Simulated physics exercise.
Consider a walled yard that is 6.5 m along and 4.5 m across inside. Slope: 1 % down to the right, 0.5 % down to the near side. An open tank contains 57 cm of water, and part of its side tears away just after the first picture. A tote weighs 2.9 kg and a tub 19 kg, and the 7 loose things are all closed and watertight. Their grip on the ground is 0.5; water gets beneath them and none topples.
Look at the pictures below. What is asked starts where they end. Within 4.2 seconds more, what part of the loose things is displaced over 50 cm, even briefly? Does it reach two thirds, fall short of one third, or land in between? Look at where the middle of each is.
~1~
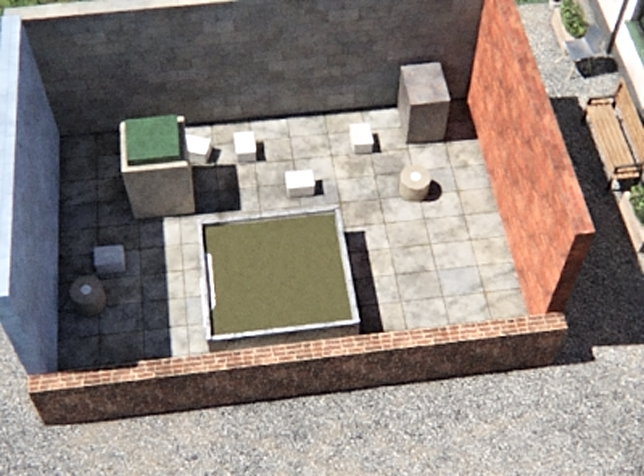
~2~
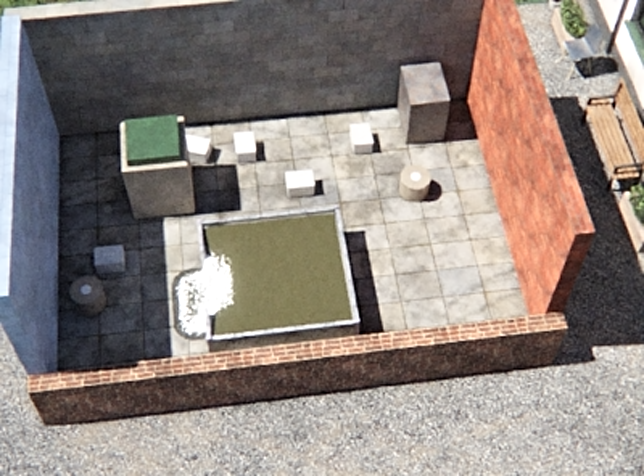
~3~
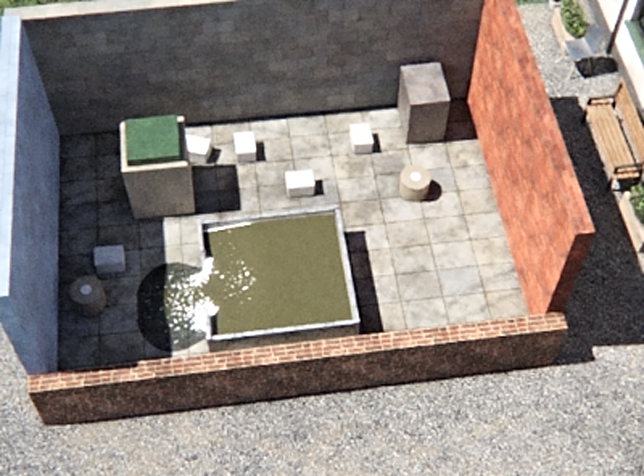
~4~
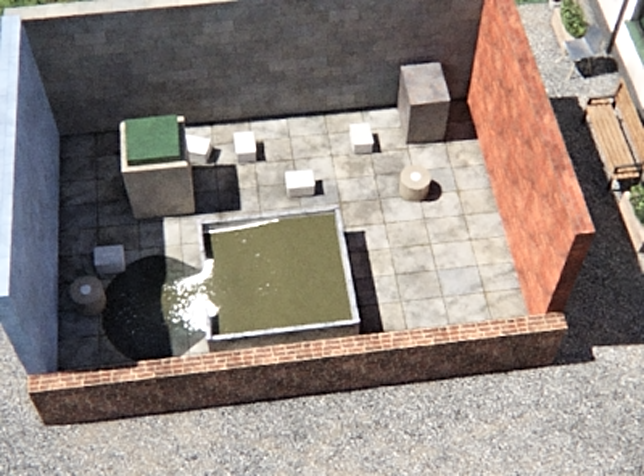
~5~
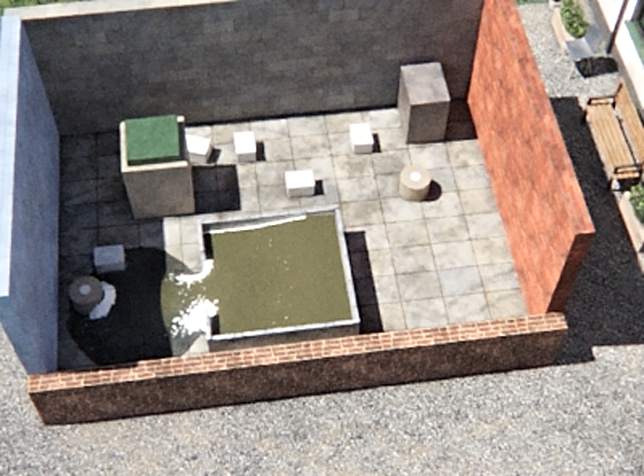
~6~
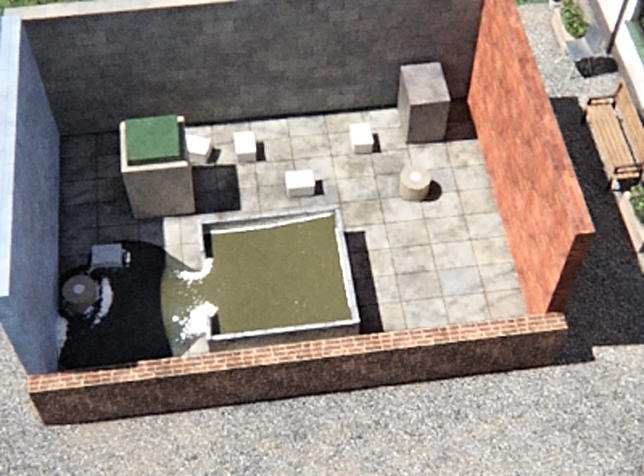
It lands in between one and two thirds.
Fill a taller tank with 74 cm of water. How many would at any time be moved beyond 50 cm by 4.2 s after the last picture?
The count would be 6.
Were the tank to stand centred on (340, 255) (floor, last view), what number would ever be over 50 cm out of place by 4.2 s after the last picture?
Count: 4.
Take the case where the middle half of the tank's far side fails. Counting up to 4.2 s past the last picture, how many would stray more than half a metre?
Then it comes to 6.
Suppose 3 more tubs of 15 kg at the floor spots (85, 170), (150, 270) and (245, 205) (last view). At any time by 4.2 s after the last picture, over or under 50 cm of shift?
Result, one by one: Exceeded, exceeded and not exceeded.
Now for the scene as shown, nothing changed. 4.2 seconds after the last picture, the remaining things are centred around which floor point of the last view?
Near (310, 172).
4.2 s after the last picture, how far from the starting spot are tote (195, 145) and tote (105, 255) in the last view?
Net shifts, in order: 140 cm and 400 cm.
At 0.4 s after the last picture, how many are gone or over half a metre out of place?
By my reckoning, 1.
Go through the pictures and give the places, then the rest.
The first picture shows a tub at (86, 290), on the bottom; a tote at (108, 255), on the bottom; water covers 3.3 m2; 0 of 7 have shifted.
The second picture shows a tub at (86, 290), on the bottom; a tote at (108, 255) rests on the ground; water covers 3.8 m2; 0 of 7 have shifted.
The third picture shows a tub at (86, 290) rests on the ground; a tote at (108, 255) rests on the ground; water covers 4.4 m2; 0 of 7 have shifted.
The fourth picture shows a tub at (86, 290), on the bottom; a tote at (108, 255), on the bottom; 5.2 m2 under water; 0 of 7 have shifted.
The fifth picture shows a tub at (85, 290) rests on the ground; a tote at (108, 255), on the bottom; water covers 6.0 m2; 0 of 7 have shifted.
The sixth picture shows a tub at (79, 289) rests on the ground, 10 cm from its start; a tote at (106, 253) rests on the ground, 4 cm from its start; water covers 6.7 m2; 1 of 7 have shifted.
Then, 0.4 s after the last picture 1 of 7 are over 50 cm from their spots; 0 afloat.
Then, 1.5 s after the last picture 2 of 7 are over 50 cm from their spots; 1 afloat.
Then, 2.8 s after the last picture 2 of 7 are over 50 cm from their spots; 1 afloat.
Then, 4.2 s after the last picture 4 of 7 are over 50 cm from their spots, and 4 have been at some point; 2 afloat.
